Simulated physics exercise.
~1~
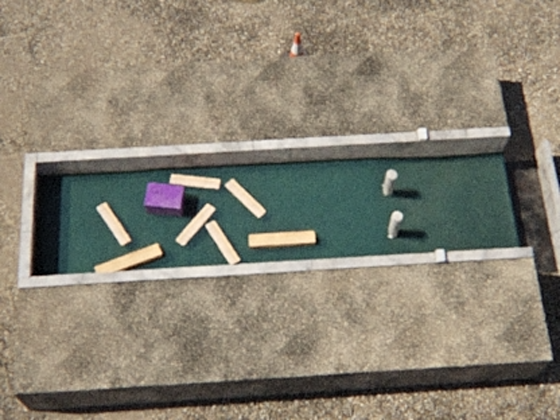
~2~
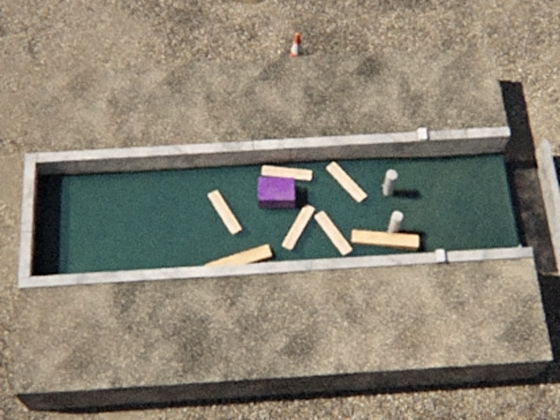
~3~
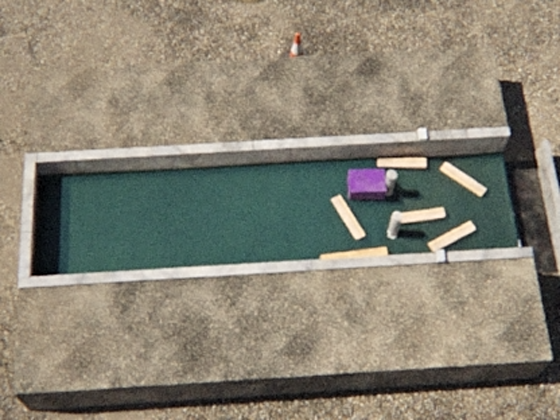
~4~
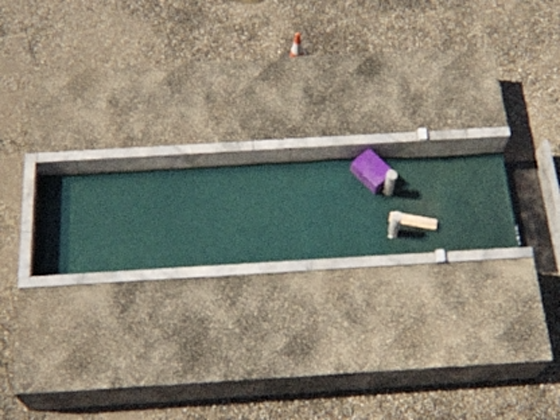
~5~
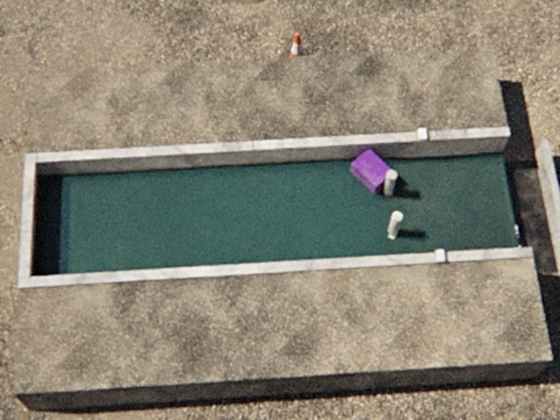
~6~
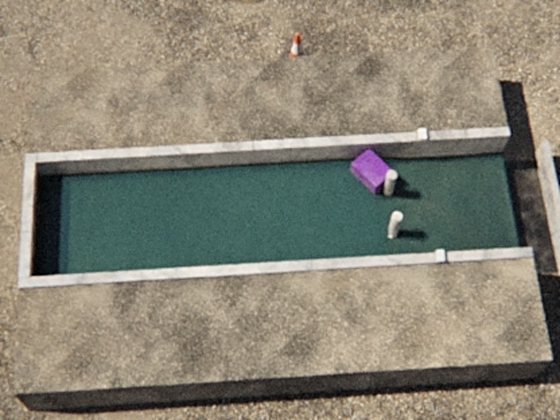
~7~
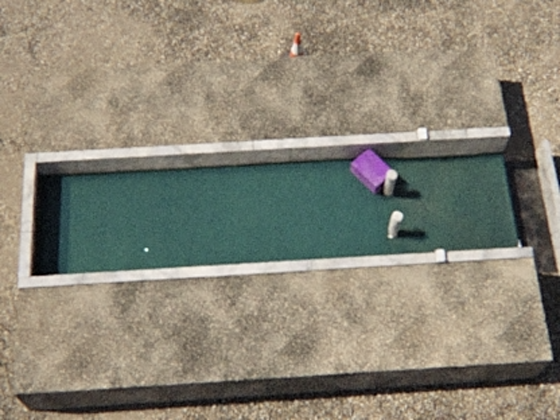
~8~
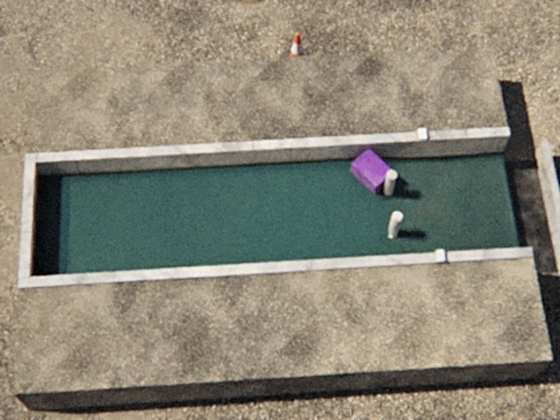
A purple crate and several pale wooden beams drifted right along a green channel between two white posts, and the beams slipped past and out of sight, while the crate caught against the upper post, turned askew and stayed there.
